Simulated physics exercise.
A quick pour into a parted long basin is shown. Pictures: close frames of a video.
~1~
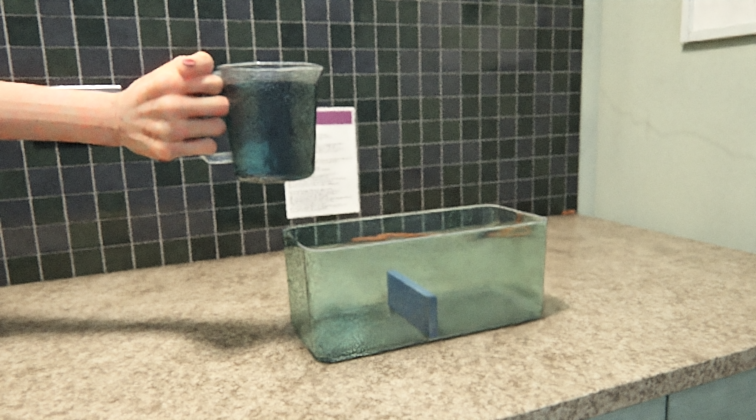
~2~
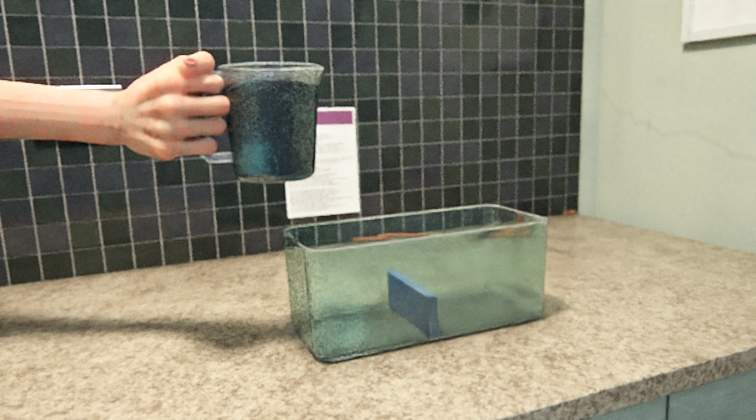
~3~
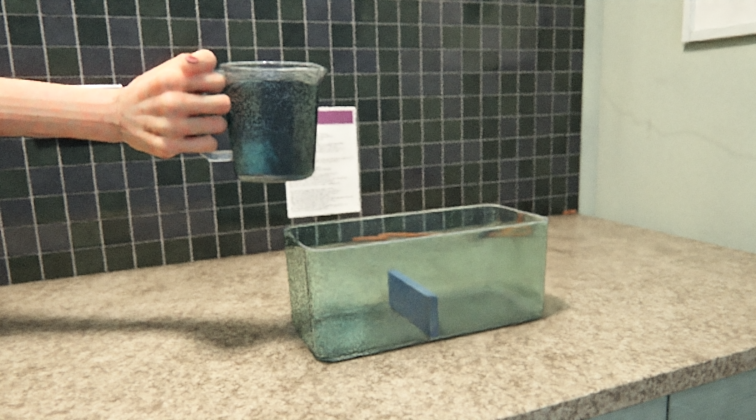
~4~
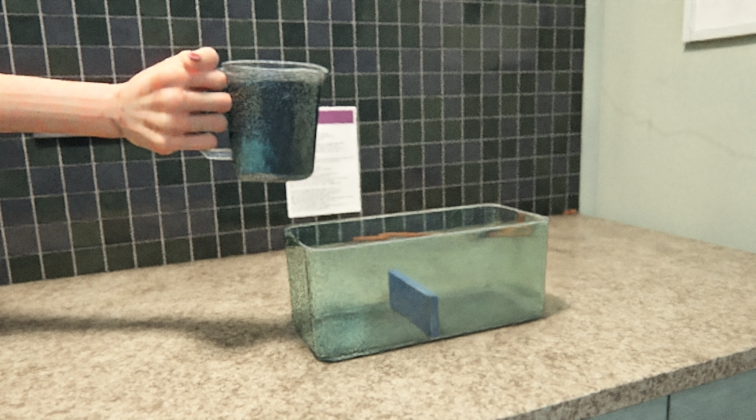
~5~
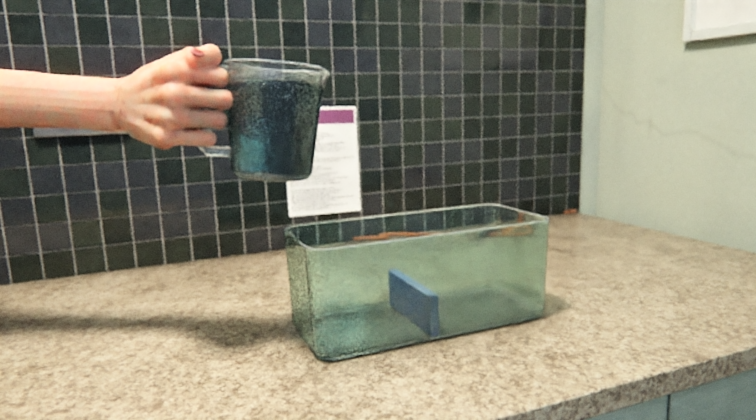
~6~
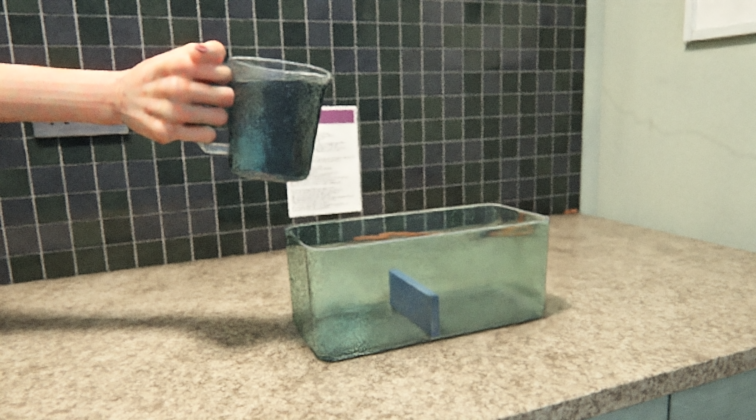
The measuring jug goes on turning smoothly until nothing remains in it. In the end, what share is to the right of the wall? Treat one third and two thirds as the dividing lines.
Lower than a third.
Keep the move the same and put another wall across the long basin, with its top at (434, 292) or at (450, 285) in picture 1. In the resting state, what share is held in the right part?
Note: Roughly 5 % in case one, 5 % in case two.
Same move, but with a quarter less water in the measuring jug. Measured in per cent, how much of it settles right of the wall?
Near 5 %.
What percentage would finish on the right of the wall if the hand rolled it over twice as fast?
Roughly 15 percent.
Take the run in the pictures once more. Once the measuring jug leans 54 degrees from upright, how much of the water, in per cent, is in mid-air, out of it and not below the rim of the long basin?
Somewhere around 10 per cent of it.
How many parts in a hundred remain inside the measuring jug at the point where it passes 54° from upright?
Close to 85 parts in a hundred remain.
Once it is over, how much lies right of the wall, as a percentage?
That is roughly 25 percent of it.
A moment on, the measuring jug is tipped part way and 86 per cent is still to pour, 2 is left of the wall and 0 right of it.
Next, the measuring jug is tipped on its side and 41 per cent is still to pour, 25 is left of the wall and 17 right of it.
Then the measuring jug is tipped on its side and 6 per cent is still to pour, 65 is left of the wall and 23 right of it.
Later the measuring jug is tipped on its side and 1 per cent is still to pour, 74 is left of the wall and 24 right of it.
In the end 75 per cent lies left of the wall, 24 right of it and 1 outside.
